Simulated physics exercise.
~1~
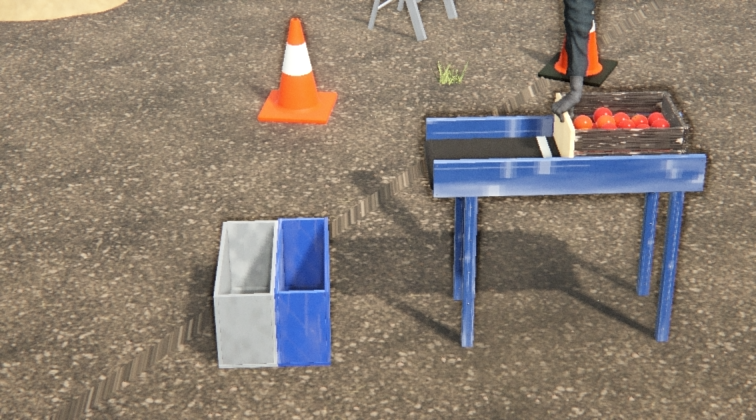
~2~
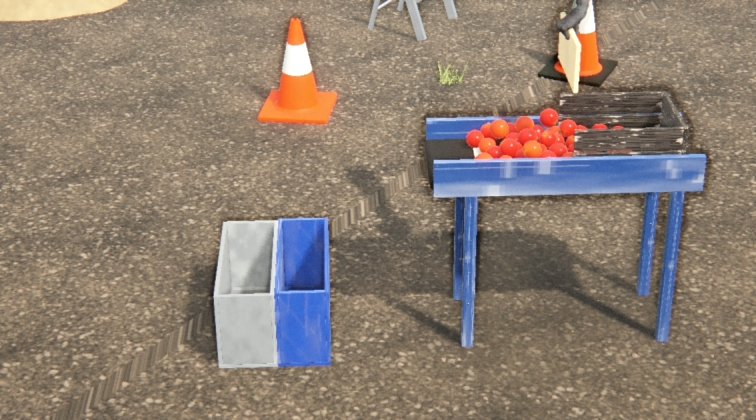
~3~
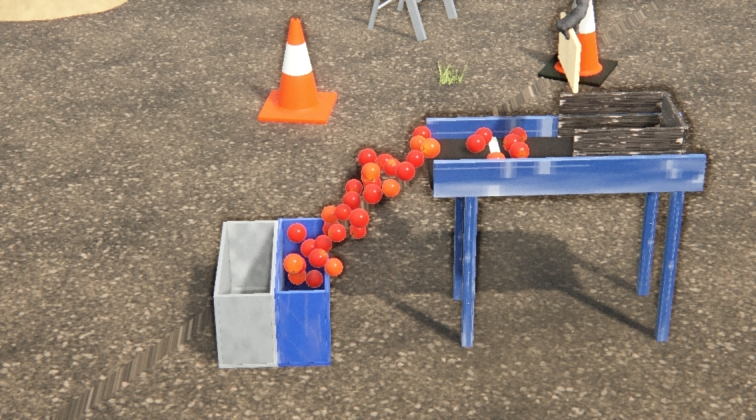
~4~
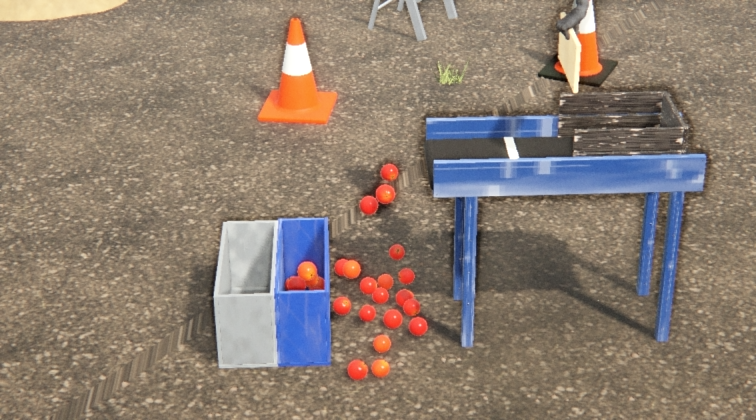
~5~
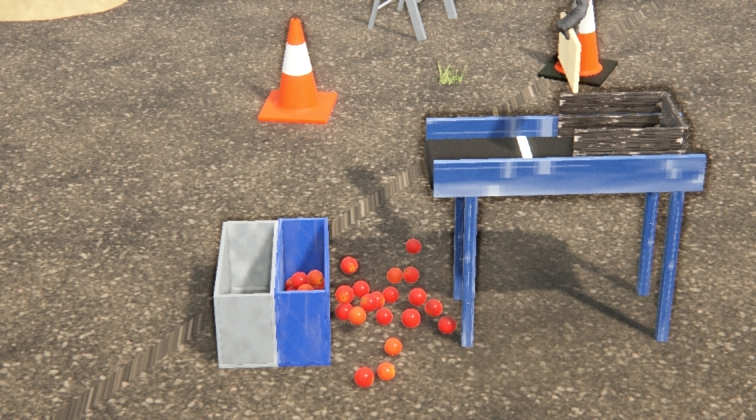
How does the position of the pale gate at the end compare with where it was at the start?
At the start the gate stood upright at the left side of the black pen, holding the tomatoes in. By the end it was raised above the pen and belt, still upright, leaving that side open.
